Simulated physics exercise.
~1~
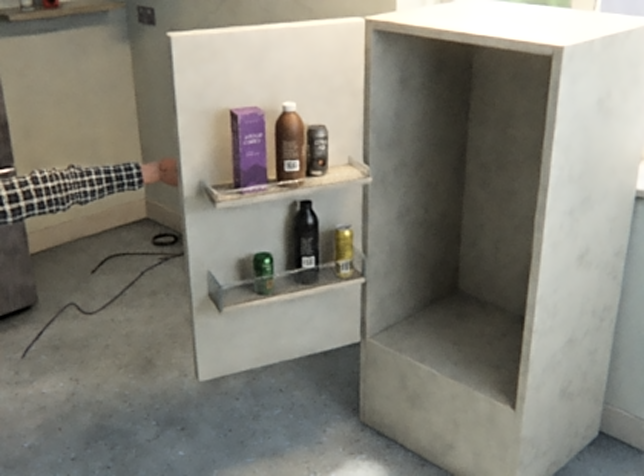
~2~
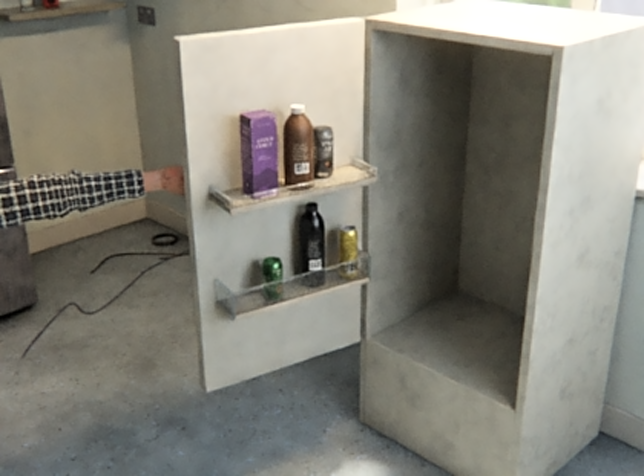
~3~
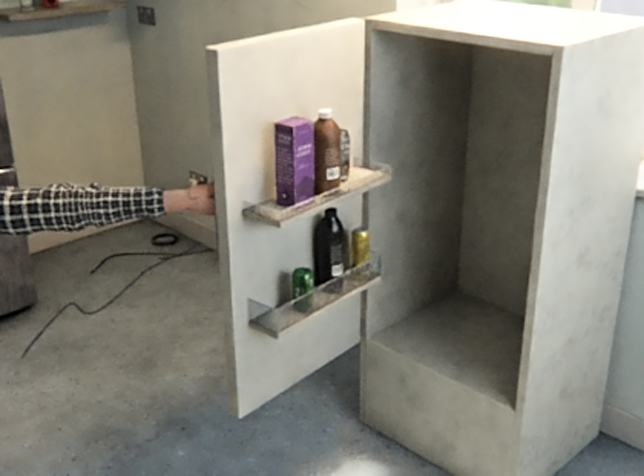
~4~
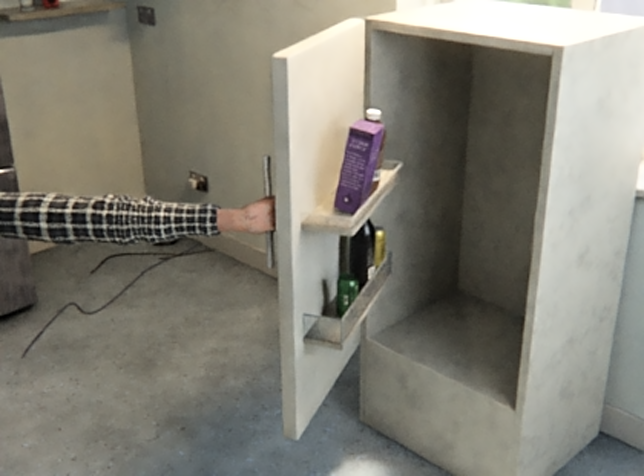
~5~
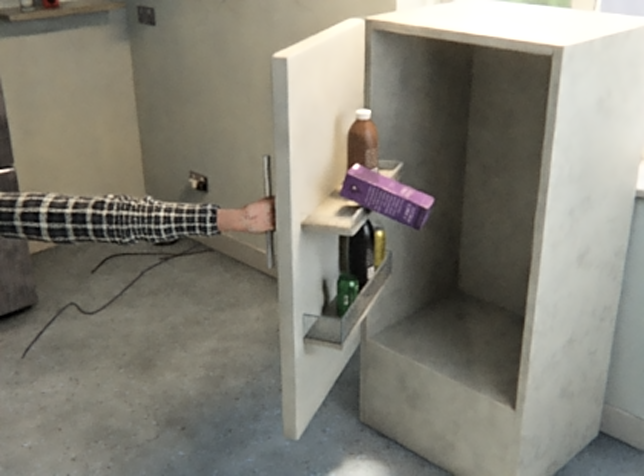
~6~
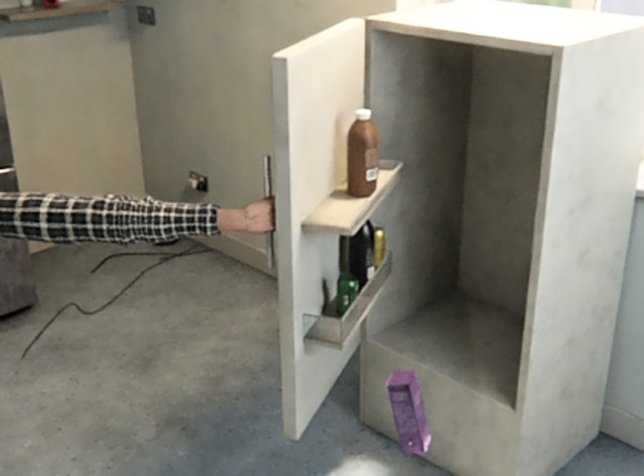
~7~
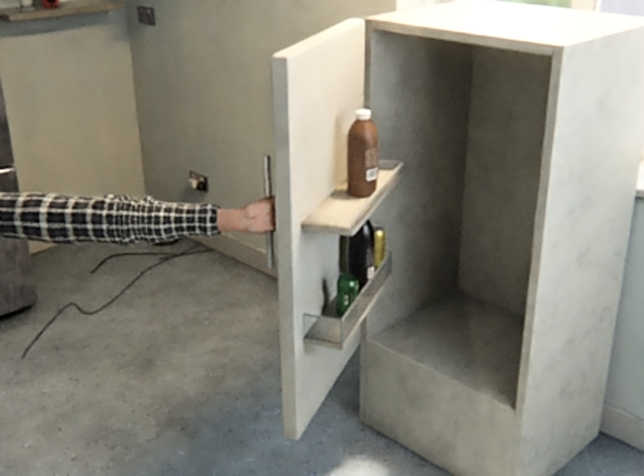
In a bare room with grey flooring, seen from a fixed view slightly above, a pale, empty cabinet stands on the right with its door wide open to the left. The upper door rack holds a purple carton, a brown bottle and a grey can; the lower holds a green can, a black bottle and a yellow can. A hand in a checked sleeve swings the door partway closed, and it stops abruptly. The purple carton tips over the rail, tumbles down before the cabinet and drops from sight. The brown bottle stays upright above the lower items, the hand still on the door.
